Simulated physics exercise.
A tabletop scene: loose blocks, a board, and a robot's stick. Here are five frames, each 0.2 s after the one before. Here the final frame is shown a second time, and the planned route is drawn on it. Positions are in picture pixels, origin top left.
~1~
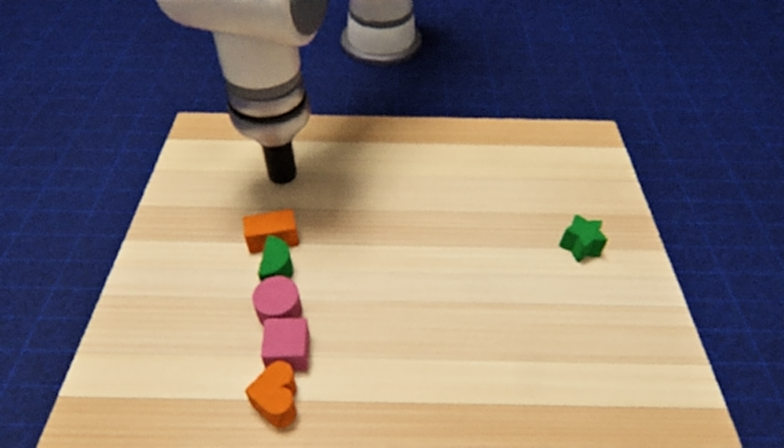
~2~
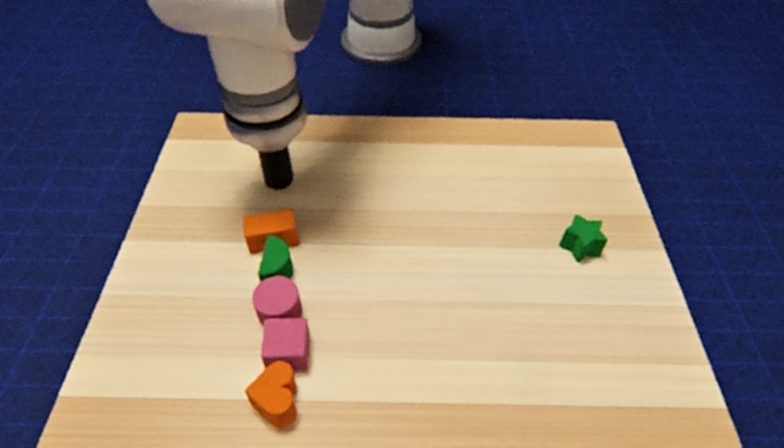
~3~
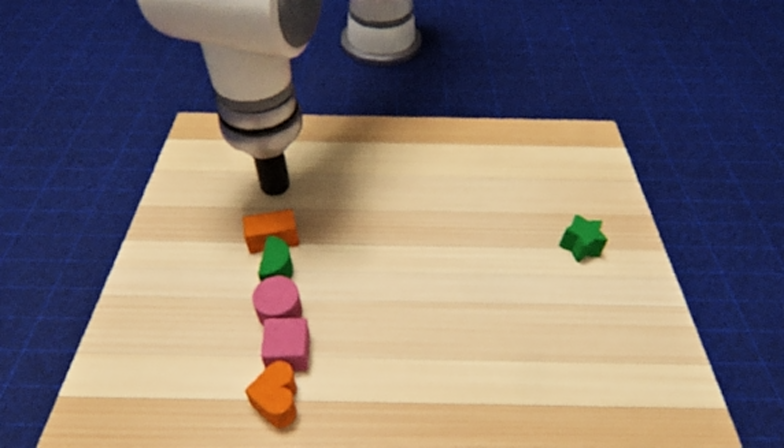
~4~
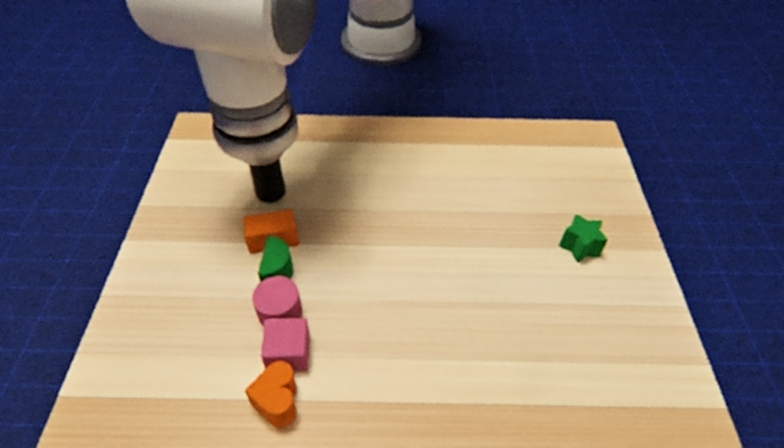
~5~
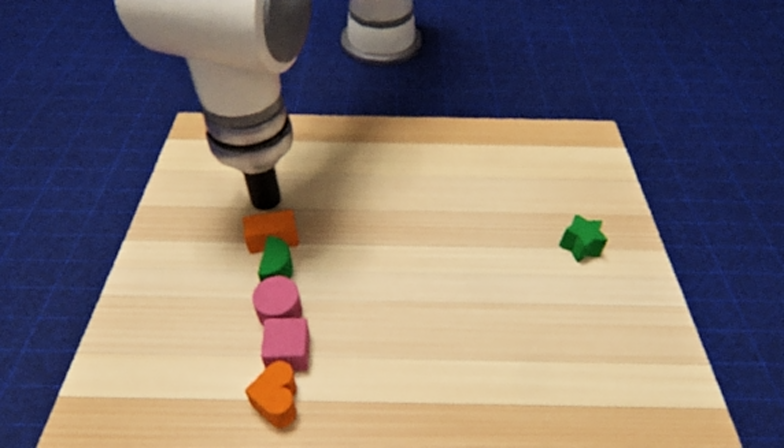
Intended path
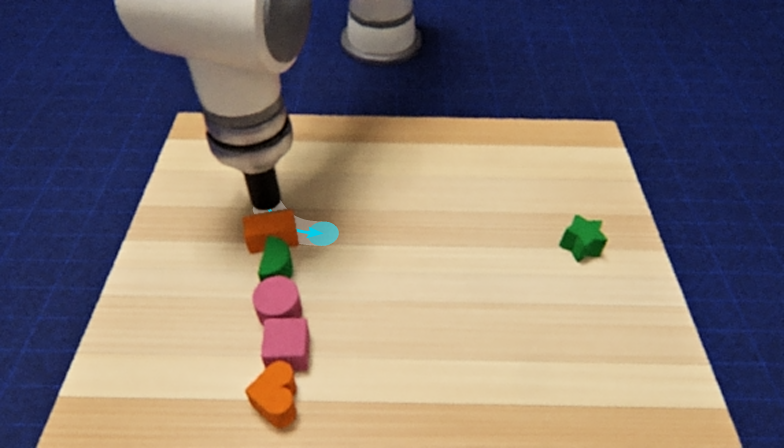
A robot arm with a black stick moved slightly down and to the left, nearing the orange rectangular block atop a column of colourful blocks, while all the blocks and the green star stayed still.
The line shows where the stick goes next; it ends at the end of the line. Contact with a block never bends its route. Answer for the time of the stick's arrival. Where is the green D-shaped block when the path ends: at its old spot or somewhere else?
That block is shifted.
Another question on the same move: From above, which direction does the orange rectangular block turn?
Prediction: Clockwise.
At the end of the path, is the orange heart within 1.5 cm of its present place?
Yes, that is how it ends up.
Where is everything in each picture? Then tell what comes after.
In the first frame, stick tip at (283, 175); block tops, orange rectangular block at (269, 222); orange heart at (273, 387); green D-shaped block at (274, 255); pink cylinder at (275, 294).
In the second frame, stick at (279, 181); blocks unchanged.
In the third frame, stick at (276, 187); blocks unchanged.
In the fourth frame, stick at (271, 193); blocks unchanged.
In the fifth frame, stick at (266, 201); orange rectangular block at (269, 222); orange heart at (273, 387); green D-shaped block at (274, 255); pink cylinder at (275, 294).
Path on the board, from (268, 208) through (280, 222) and (299, 231) to (323, 234).
Halfway along, stick at (288, 221); orange rectangular block at (272, 231), turned 35° clockwise; green D-shaped block at (271, 262); pink cylinder at (275, 299).
At the end, stick at (322, 227); orange rectangular block at (272, 232), turned 35° clockwise; orange heart in place; green D-shaped block at (271, 263); pink cylinder at (275, 300).
